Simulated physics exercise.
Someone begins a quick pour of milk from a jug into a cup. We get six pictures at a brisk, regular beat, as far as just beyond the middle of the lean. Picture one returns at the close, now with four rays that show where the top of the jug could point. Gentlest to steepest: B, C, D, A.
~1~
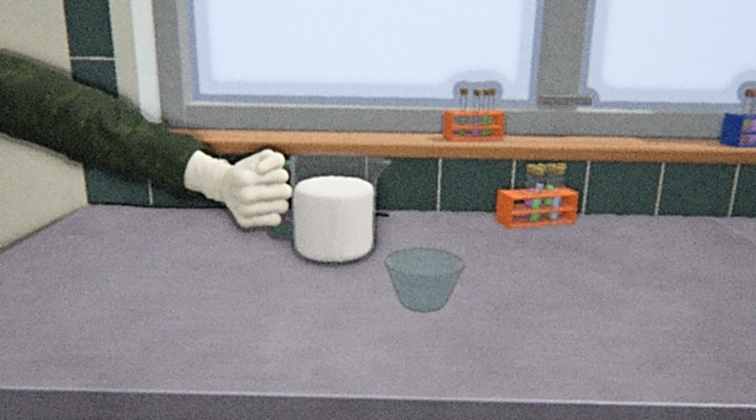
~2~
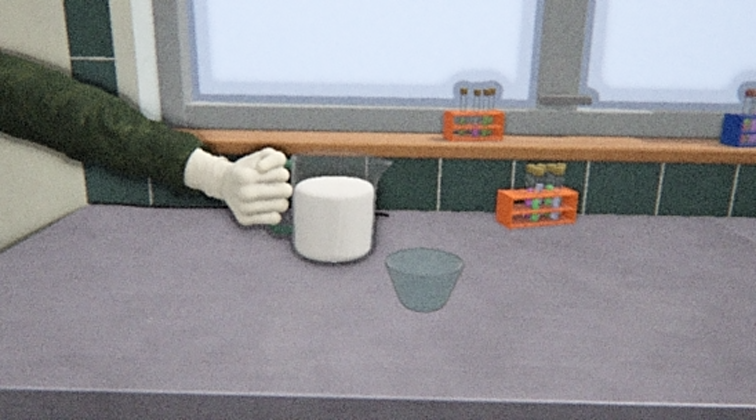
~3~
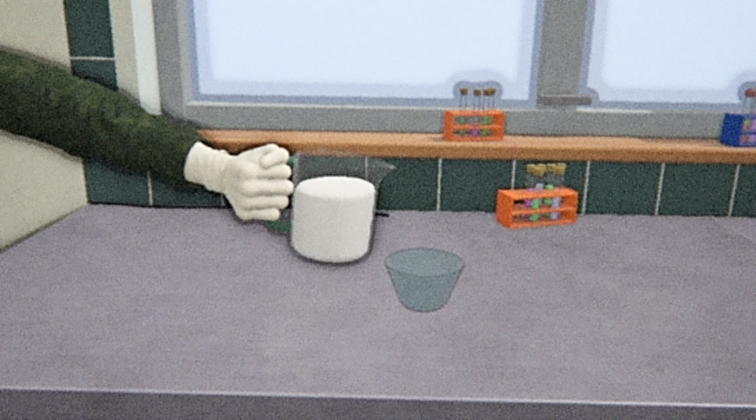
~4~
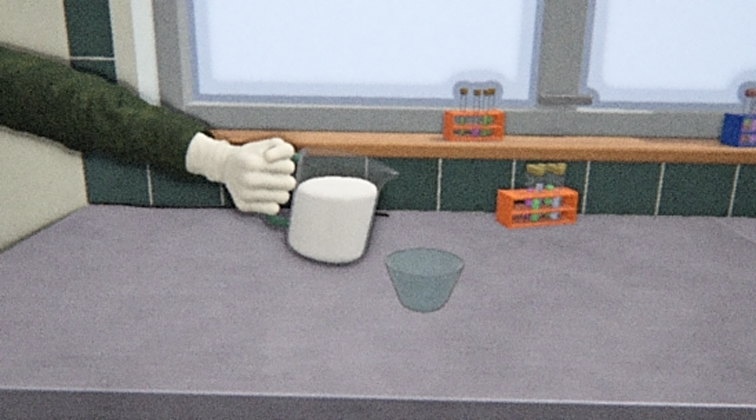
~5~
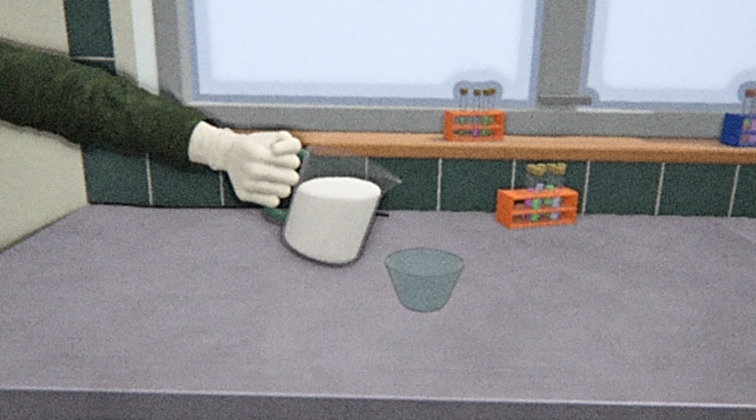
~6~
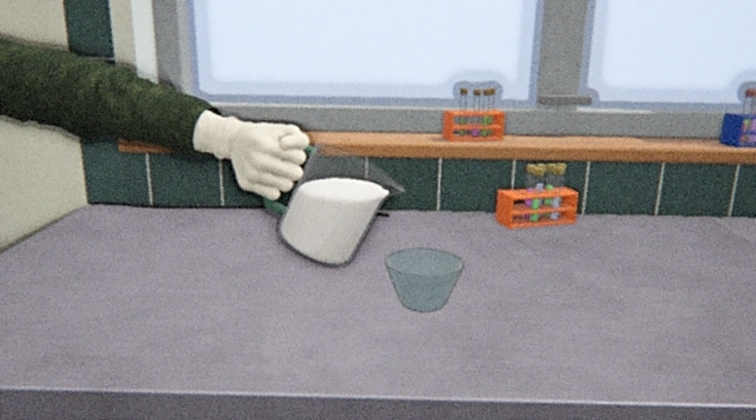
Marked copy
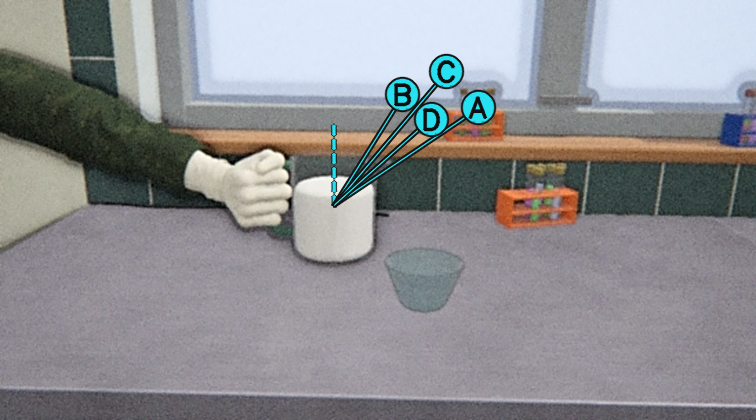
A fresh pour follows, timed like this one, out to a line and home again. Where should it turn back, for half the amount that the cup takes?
It is A.
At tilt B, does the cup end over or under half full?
Under.
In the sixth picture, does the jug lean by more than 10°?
Yes, it does.
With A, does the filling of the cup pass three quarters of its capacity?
No, less.
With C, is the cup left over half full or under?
Under half.
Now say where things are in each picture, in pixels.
The first picture shows upright, lip at (389, 162); rim of the cup round (424, 261); nothing has left yet.
The second picture shows upright, lip at (390, 163); nothing has left yet.
The third picture shows tipped about 5°, lip at (393, 167); nothing has left yet.
The fourth picture shows tipped about 11°, lip at (397, 173); nothing has left yet.
The fifth picture shows tipped about 18°, lip at (400, 181); nothing has left yet.
The sixth picture shows tipped about 26°, lip at (403, 190); nothing has left yet.
In cyan, A at (464, 117); B at (394, 110); C at (435, 85); D at (418, 130).
Choosing A, the cup ends with about 56 % of what it can hold.
Choosing B, the cup ends with about 2 % of what it can hold.
Choosing C, the cup ends with about 13 % of what it can hold.
Choosing D, the cup ends with about 32 % of what it can hold.
